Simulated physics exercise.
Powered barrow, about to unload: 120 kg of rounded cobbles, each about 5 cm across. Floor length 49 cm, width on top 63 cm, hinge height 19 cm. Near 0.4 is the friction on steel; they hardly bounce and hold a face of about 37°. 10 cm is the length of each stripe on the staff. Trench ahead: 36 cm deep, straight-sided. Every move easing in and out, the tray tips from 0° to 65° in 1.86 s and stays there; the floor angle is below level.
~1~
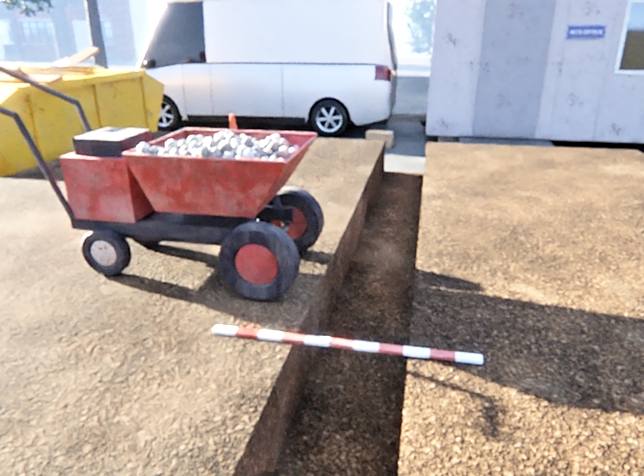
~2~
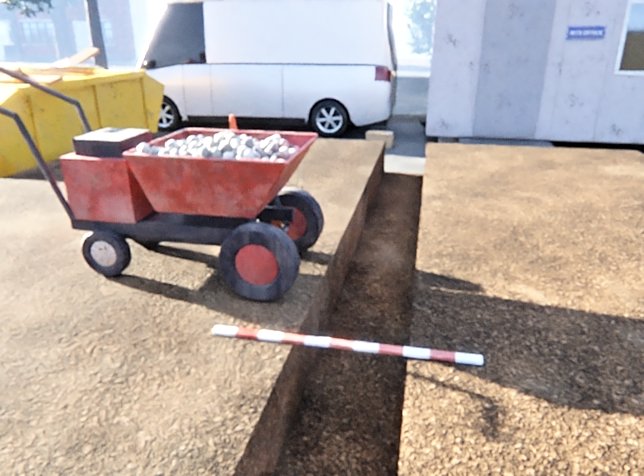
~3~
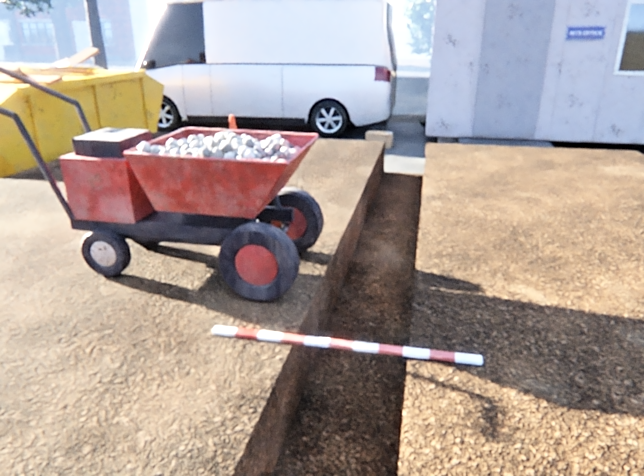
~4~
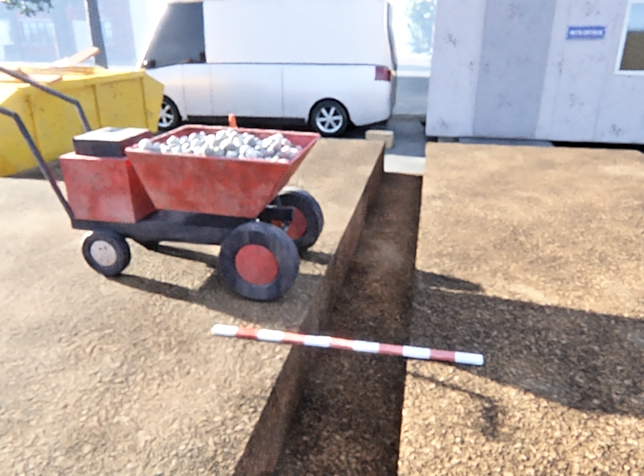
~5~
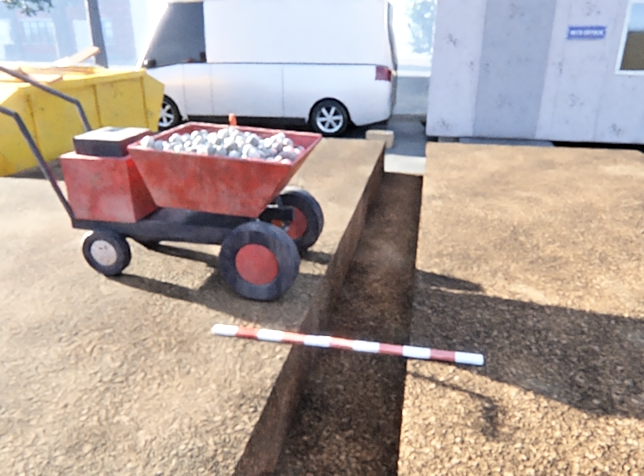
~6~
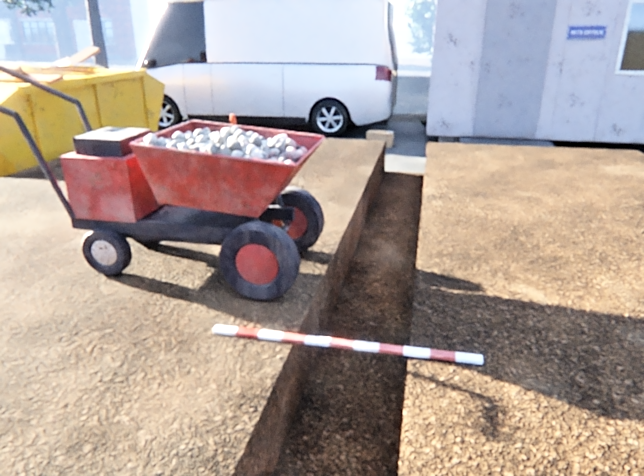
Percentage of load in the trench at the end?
67 per cent.
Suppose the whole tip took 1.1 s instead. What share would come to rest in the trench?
With that timing, about 60 per cent.
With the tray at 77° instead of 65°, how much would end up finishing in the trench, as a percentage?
About 75%.
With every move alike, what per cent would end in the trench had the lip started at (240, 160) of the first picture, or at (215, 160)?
80 %, then 80 %.
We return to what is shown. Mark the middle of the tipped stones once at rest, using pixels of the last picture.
The middle should be near (388, 333).
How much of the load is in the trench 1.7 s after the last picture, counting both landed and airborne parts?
Roughly 20% by that time.
Then, 1.1 s after the last picture the floor is at 55°, 99 % in the tray, 1 % in the trench; the foremost stones are at (378, 214).
Then, 1.7 s after the last picture the floor is at 65°, 68 % in the tray, 22 % in the trench, 10 % past the trench; the foremost stones are at (467, 279).
Then, 2.0 s after the last picture the floor is at 65°, 51 % in the tray, 35 % in the trench, 14 % past the trench; the foremost stones are at (511, 281).
Then, 4.0 s after the last picture the floor is at 65°, 18 % in the tray, 67 % in the trench, 15 % past the trench; the foremost stones are at (540, 295).
